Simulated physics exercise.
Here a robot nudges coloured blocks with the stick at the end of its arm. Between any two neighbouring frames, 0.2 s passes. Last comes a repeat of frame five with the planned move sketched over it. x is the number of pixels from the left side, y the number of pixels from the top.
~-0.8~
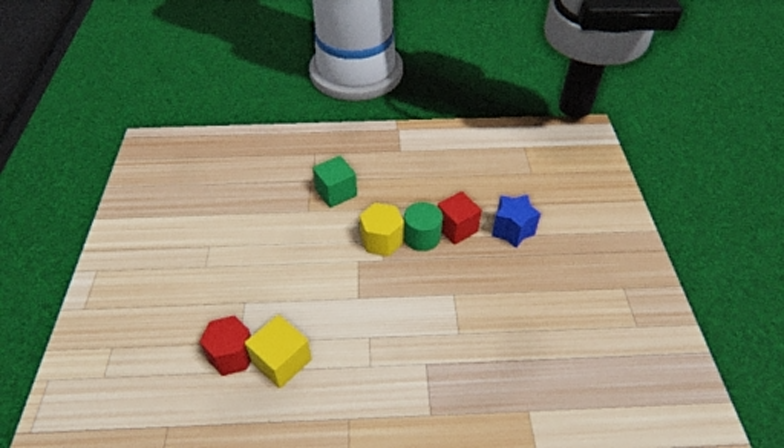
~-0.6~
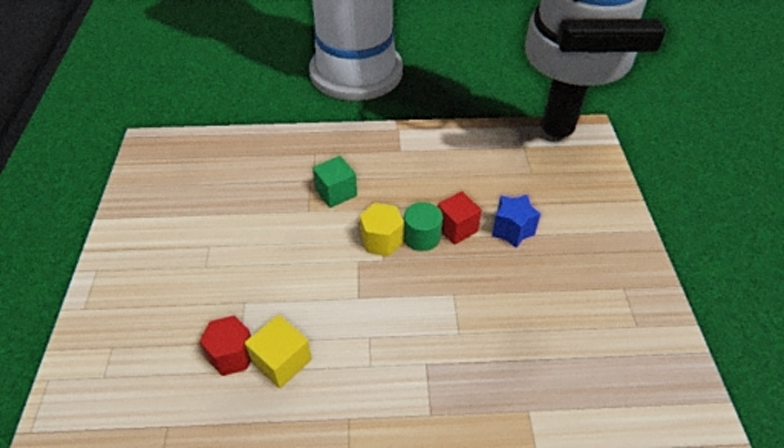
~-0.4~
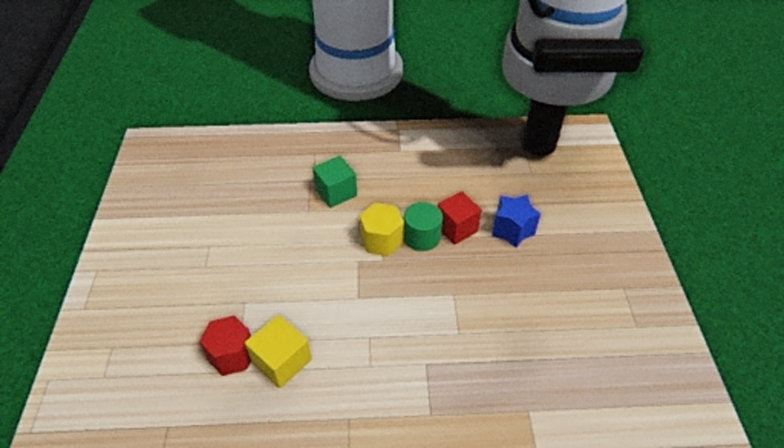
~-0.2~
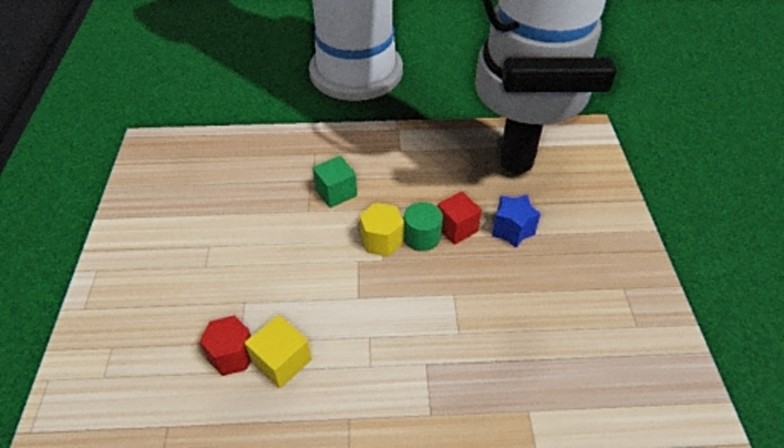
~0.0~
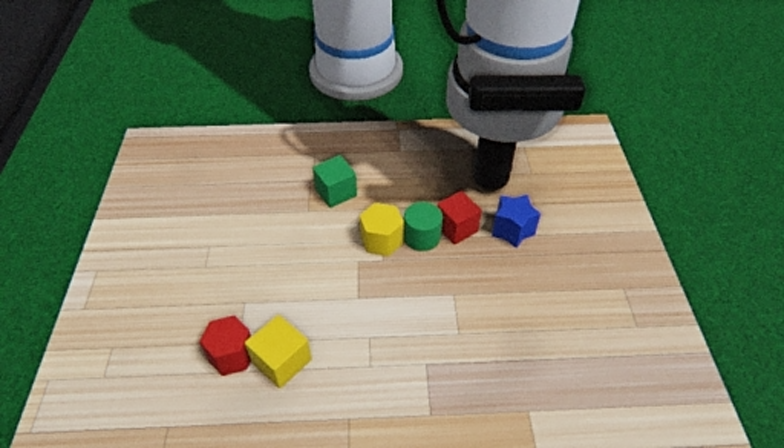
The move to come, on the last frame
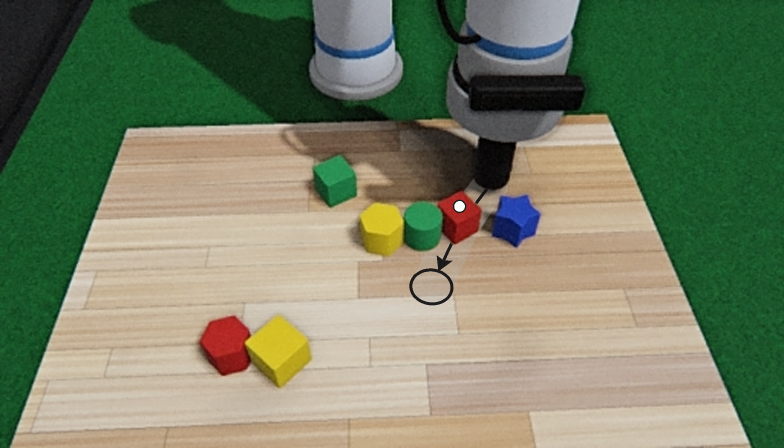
On a wooden board set on green, a robot arm moved its black stick in from the upper right toward the row of coloured blocks, and none of the blocks moved.
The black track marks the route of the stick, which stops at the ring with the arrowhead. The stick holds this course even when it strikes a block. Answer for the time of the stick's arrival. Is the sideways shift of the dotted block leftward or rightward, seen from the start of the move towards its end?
The answer is left.
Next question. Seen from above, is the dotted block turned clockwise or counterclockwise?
Seen from above, counterclockwise.
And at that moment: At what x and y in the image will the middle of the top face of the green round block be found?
Its top face will be centred at roughly (398, 245).
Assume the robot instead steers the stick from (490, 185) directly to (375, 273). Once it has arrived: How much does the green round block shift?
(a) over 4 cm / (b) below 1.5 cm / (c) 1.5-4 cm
I choose a.
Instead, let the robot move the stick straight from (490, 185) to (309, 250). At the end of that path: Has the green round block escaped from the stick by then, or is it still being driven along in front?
Gone from the front.
The line goes from (490, 185) through (458, 230) to (431, 287); the dot is on the red square block.
The first path, step by step. One third of the way, stick (469, 208); yellow six-sided block (376, 220), turned 15° clockwise; green round block (416, 225); red square block (454, 216).
Two thirds of the way, stick (450, 242); yellow six-sided block (373, 220), turned 25° clockwise; green round block (409, 237); red square block (443, 255), turned 40° anticlockwise.
At the end, stick (432, 280); yellow six-sided block (371, 220), turned 30° clockwise; green round block (398, 245); red square block (426, 298), turned 50° anticlockwise; blue star block unmoved.
